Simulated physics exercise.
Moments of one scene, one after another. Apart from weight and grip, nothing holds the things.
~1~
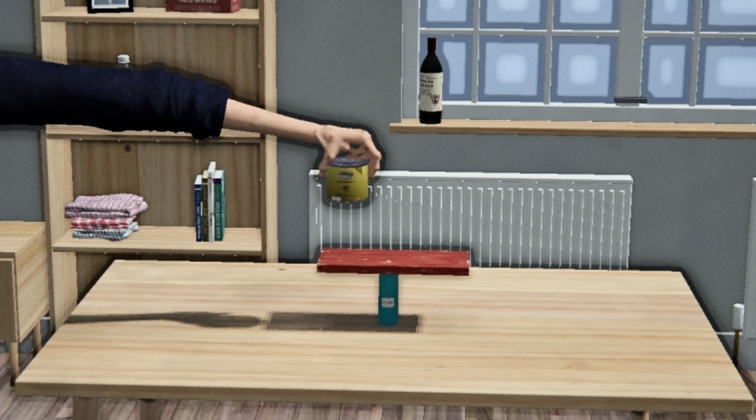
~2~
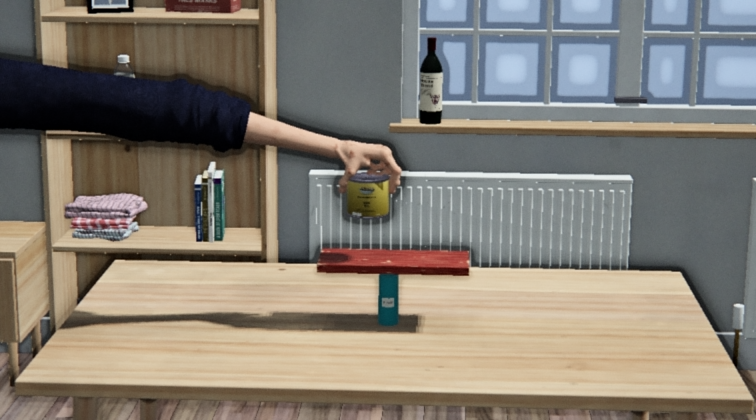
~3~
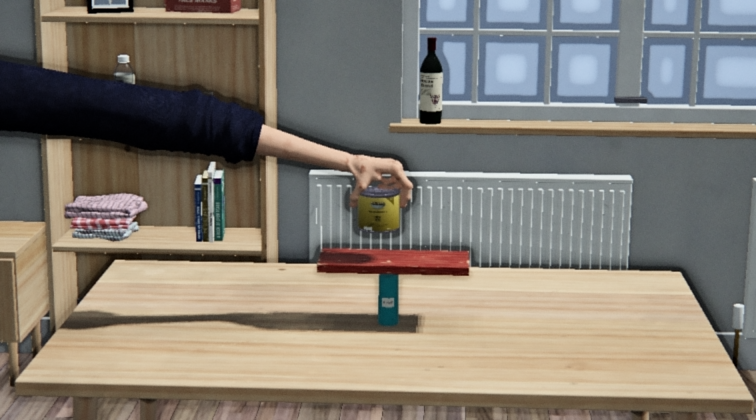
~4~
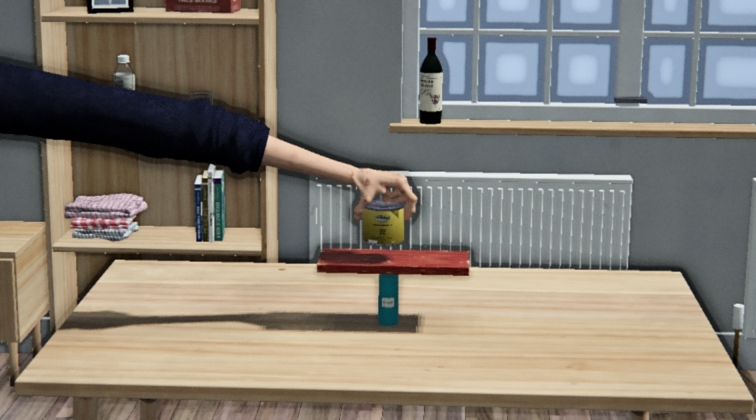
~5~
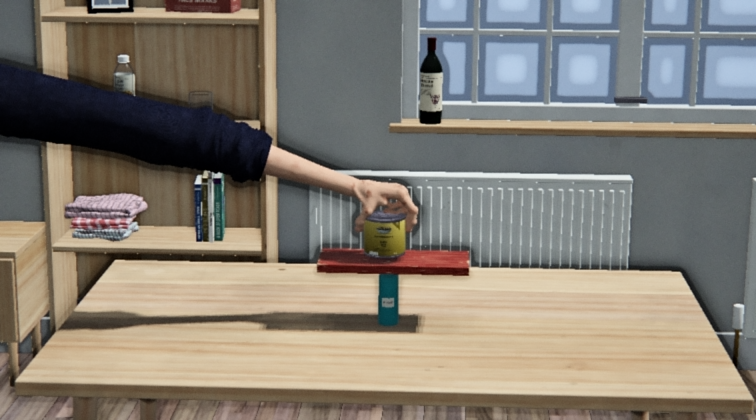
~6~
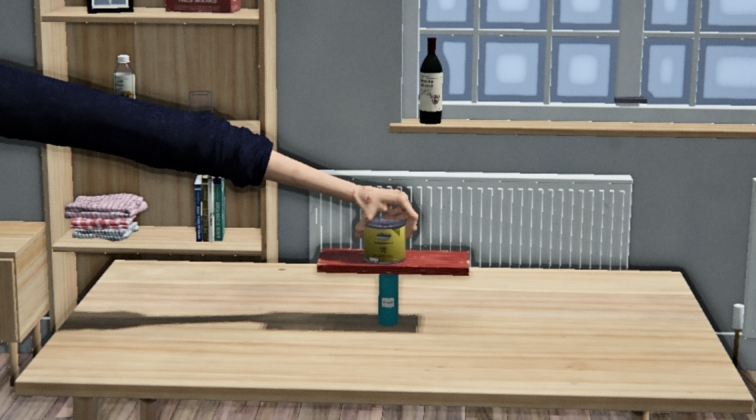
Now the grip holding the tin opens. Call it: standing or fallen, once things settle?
Standing.
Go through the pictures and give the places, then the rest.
The first picture shows coming down; yellow tin (347, 180); red board (394, 262).
The second picture shows coming down; yellow tin (368, 195); red board (394, 262).
The third picture shows coming down; yellow tin (379, 209); red board (394, 262).
The fourth picture shows coming down; yellow tin (383, 223); red board (394, 262).
The fifth picture shows coming down; yellow tin (385, 234); red board (394, 262).
The sixth picture shows set down, still held; yellow tin (385, 241); red board (394, 262).
Then, 0.20 s later than the last frame, all is still.
Then, 0.40 s later than the last frame, yellow tin resting near (385, 241).
When it is over, all 3 as before. End places, in pixels of the last picture, yellow tin near (385, 241). The stack holds.
